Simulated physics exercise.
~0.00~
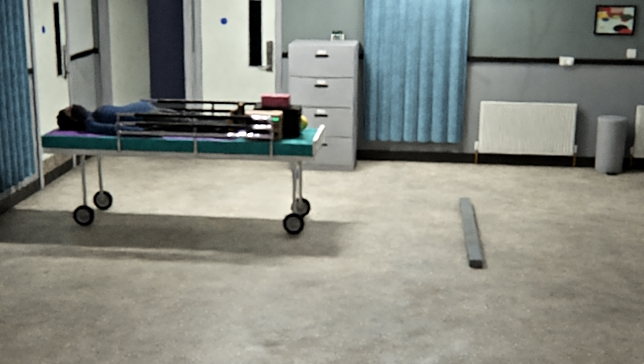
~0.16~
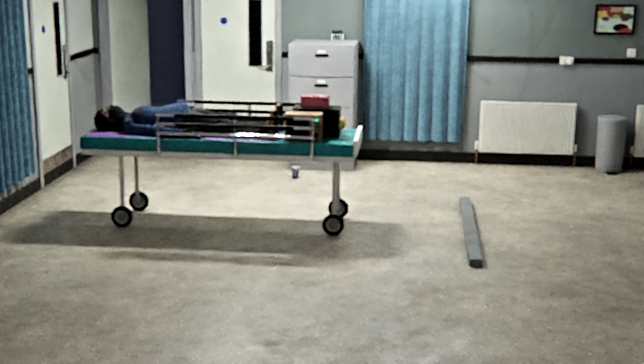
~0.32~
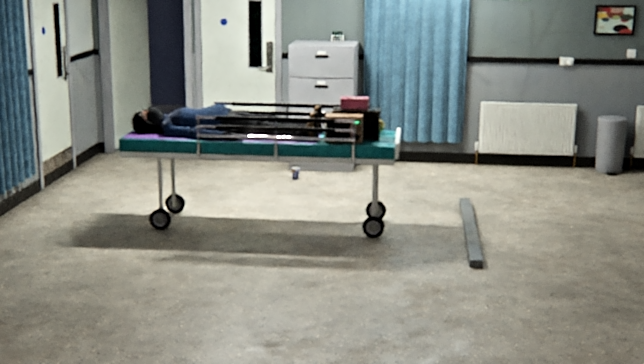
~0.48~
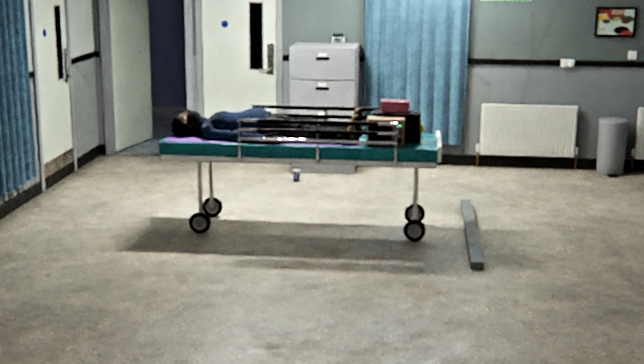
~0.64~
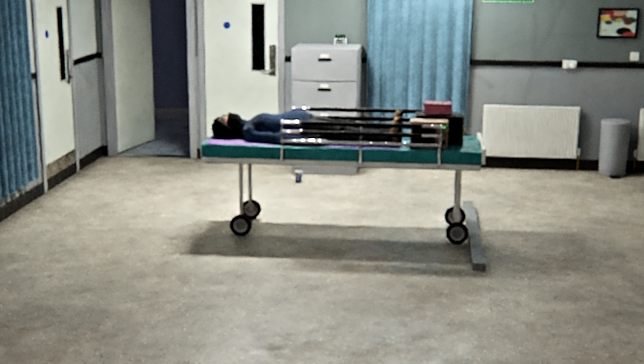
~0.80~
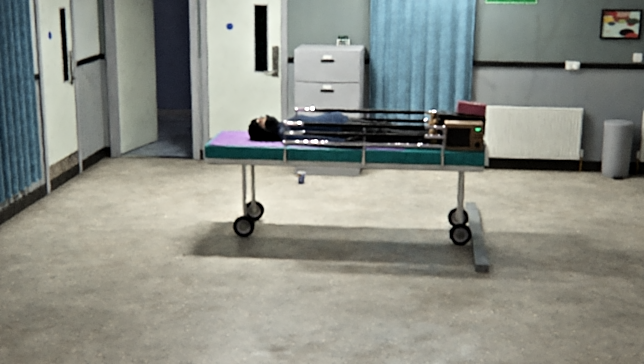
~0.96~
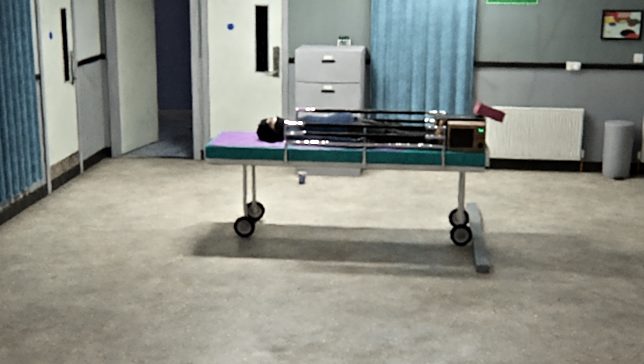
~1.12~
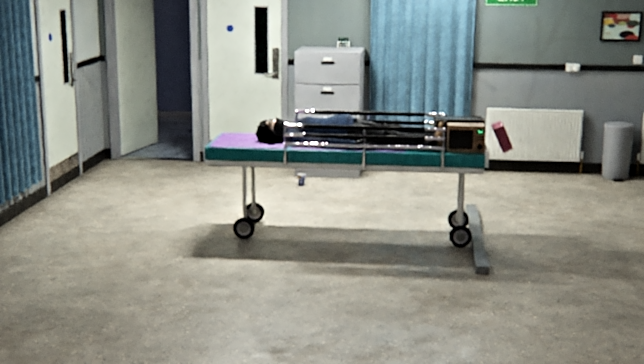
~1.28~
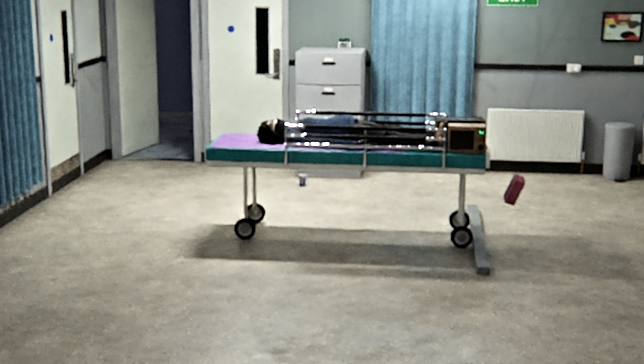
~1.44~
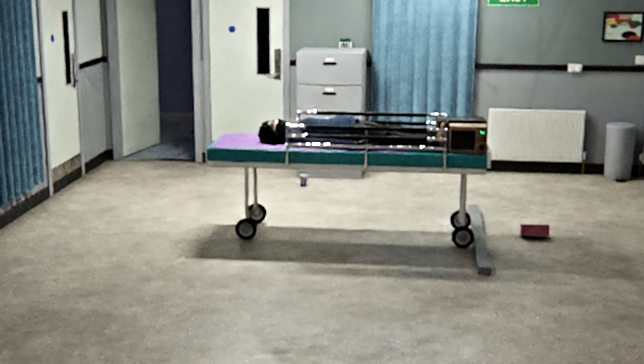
A ward trolley with a teal and purple top carries a limp, dark-clothed person across a grey-floored hospital room, seen from the side by a slightly swaying camera. A pinkish-red box and other dark items sit at its right end, with blue curtains, a filing cabinet and a radiator behind. The trolley rolls right until its wheels meet a grey sill on the floor and it stops dead, staying level. The person and the kit slide on a little towards the foot end. The box tips over the end, tumbles down and lands on the floor to the right, while the person and a dark boxy monitor remain aboard.
